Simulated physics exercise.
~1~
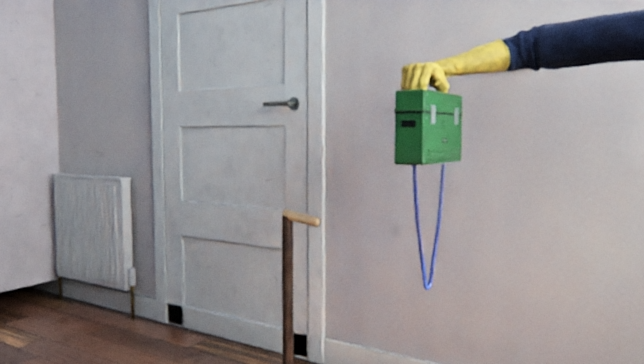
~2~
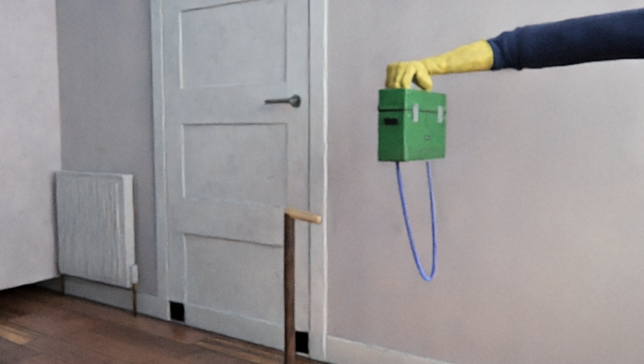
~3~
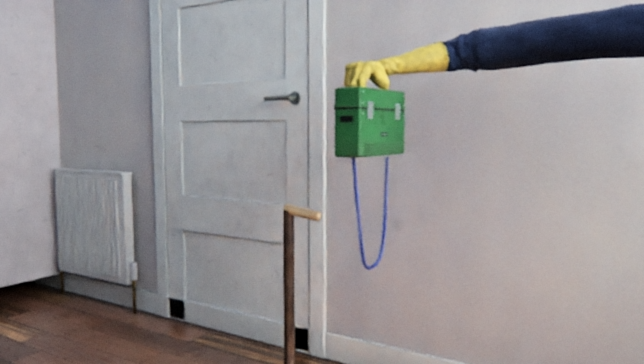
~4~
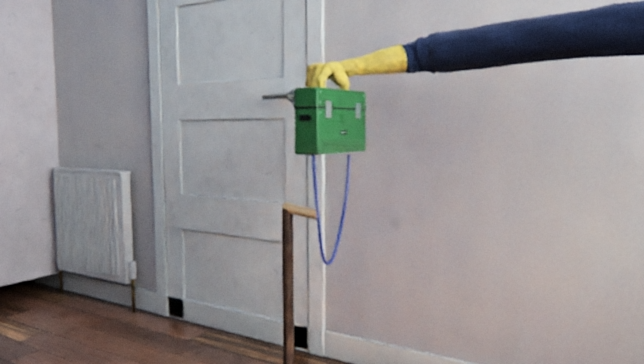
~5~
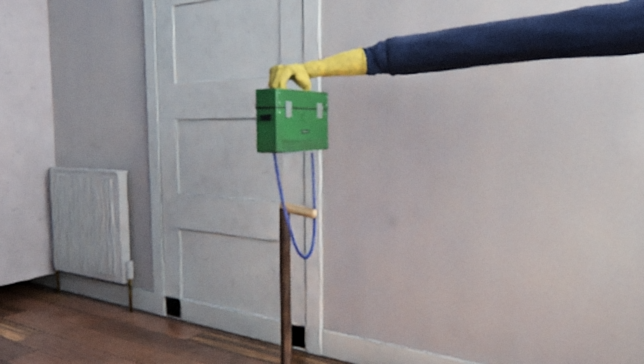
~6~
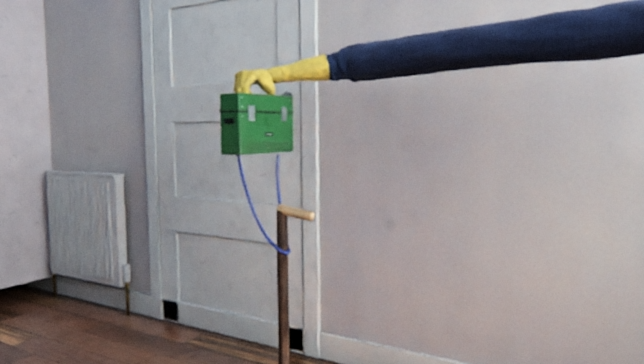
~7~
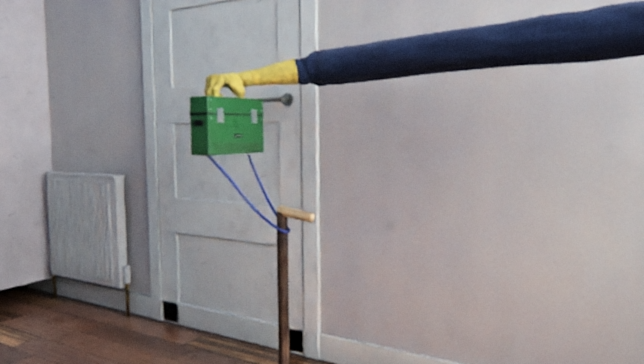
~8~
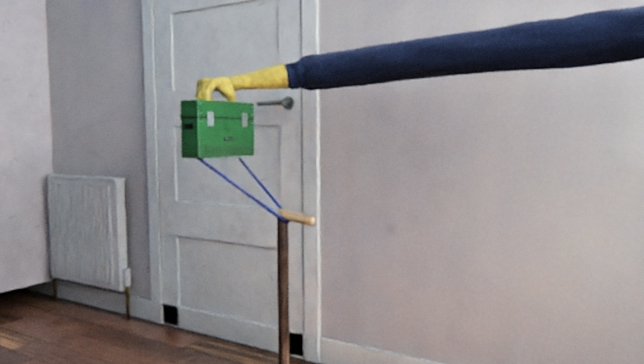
Green case carried left by a yellow-gloved hand above a hooked post, its hanging blue loop catching and pulling tight.
